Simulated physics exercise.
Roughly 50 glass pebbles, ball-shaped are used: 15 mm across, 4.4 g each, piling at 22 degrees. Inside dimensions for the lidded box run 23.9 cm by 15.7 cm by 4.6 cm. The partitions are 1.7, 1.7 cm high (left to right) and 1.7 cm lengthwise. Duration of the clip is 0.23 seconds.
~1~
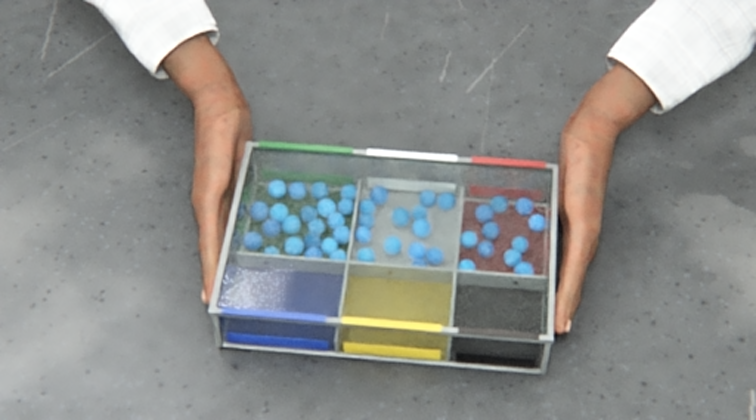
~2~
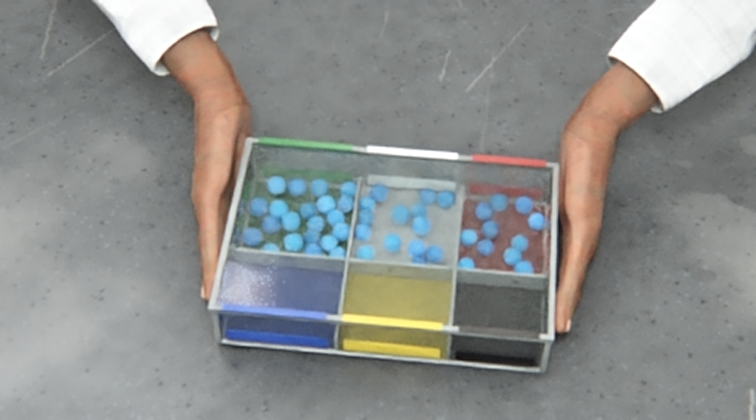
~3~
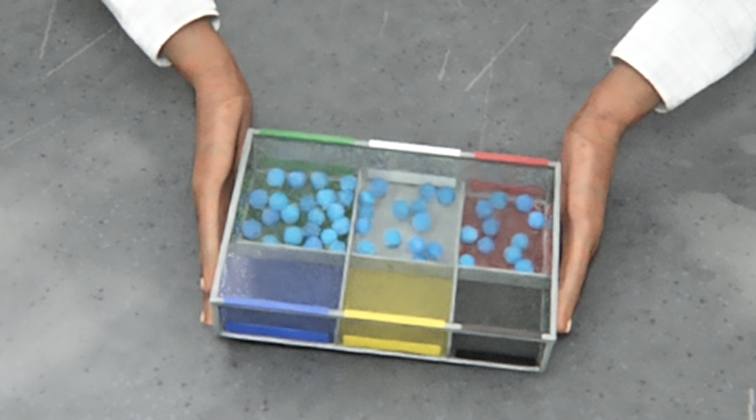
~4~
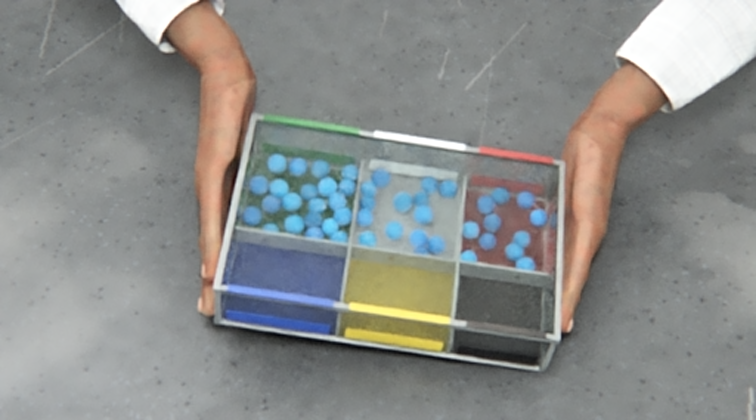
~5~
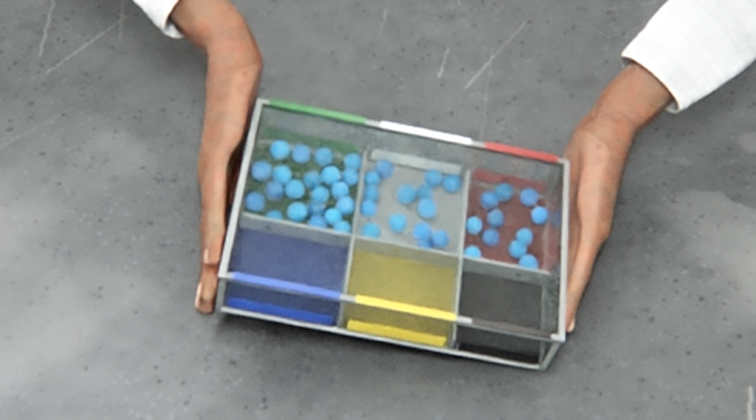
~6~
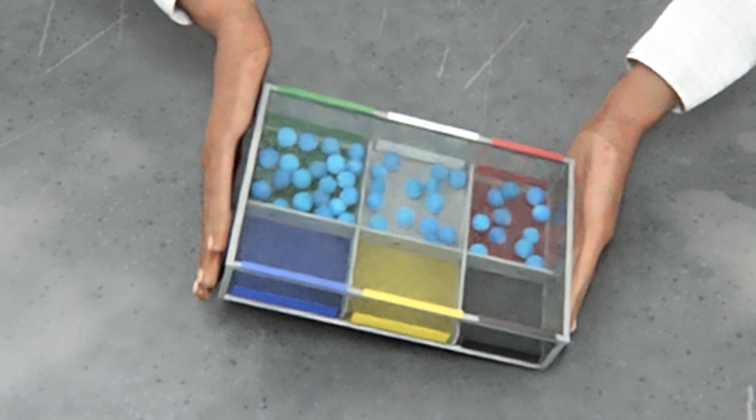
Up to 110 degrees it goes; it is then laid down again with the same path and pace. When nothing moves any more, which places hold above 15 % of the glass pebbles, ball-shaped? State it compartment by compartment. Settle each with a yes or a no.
Red: It'll probably finish past fifteen percent of the pieces, blue: It'll probably finish at or short of fifteen percent of the pieces, green: It'll probably finish at or short of fifteen percent of the pieces, yellow: It'll probably finish at or short of fifteen percent of the pieces, white: It'll probably finish at or short of fifteen percent of the pieces, black: It'll probably finish past fifteen percent of the pieces.
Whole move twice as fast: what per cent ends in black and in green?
Black = 40 per cent, green = 0 per cent.
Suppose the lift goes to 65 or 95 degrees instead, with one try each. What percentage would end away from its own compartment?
First try: Around 0 %; second try: Around 75 %.
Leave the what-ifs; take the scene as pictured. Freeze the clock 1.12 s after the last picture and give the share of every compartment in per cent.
Red = 45, blue = 0, green = 20, yellow = 5, white = 20, black = 5 (per cent).
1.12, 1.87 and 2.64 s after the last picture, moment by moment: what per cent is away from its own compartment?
I'd put the three at close to 50, 80 and 80.
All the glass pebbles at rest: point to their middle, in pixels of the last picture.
Close to pixel (501, 275).
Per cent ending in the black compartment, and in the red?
In the black compartment 50 percent, in the red 50 percent.
Then, 1.12 s after the last picture, tilt 110 degrees; red 45 %, green 20 %, yellow 5 %, white 20 %, black 5 %.
Then, 1.87 s after the last picture, tilt 50 degrees; red 50 %, black 50 %.
Then, 2.64 s after the last picture, tilt 0 degrees; red 50 %, black 50 %.
In the end, red 50 %, blue 0 %, green 0 %, yellow 0 %, white 0 %, black 50 %.
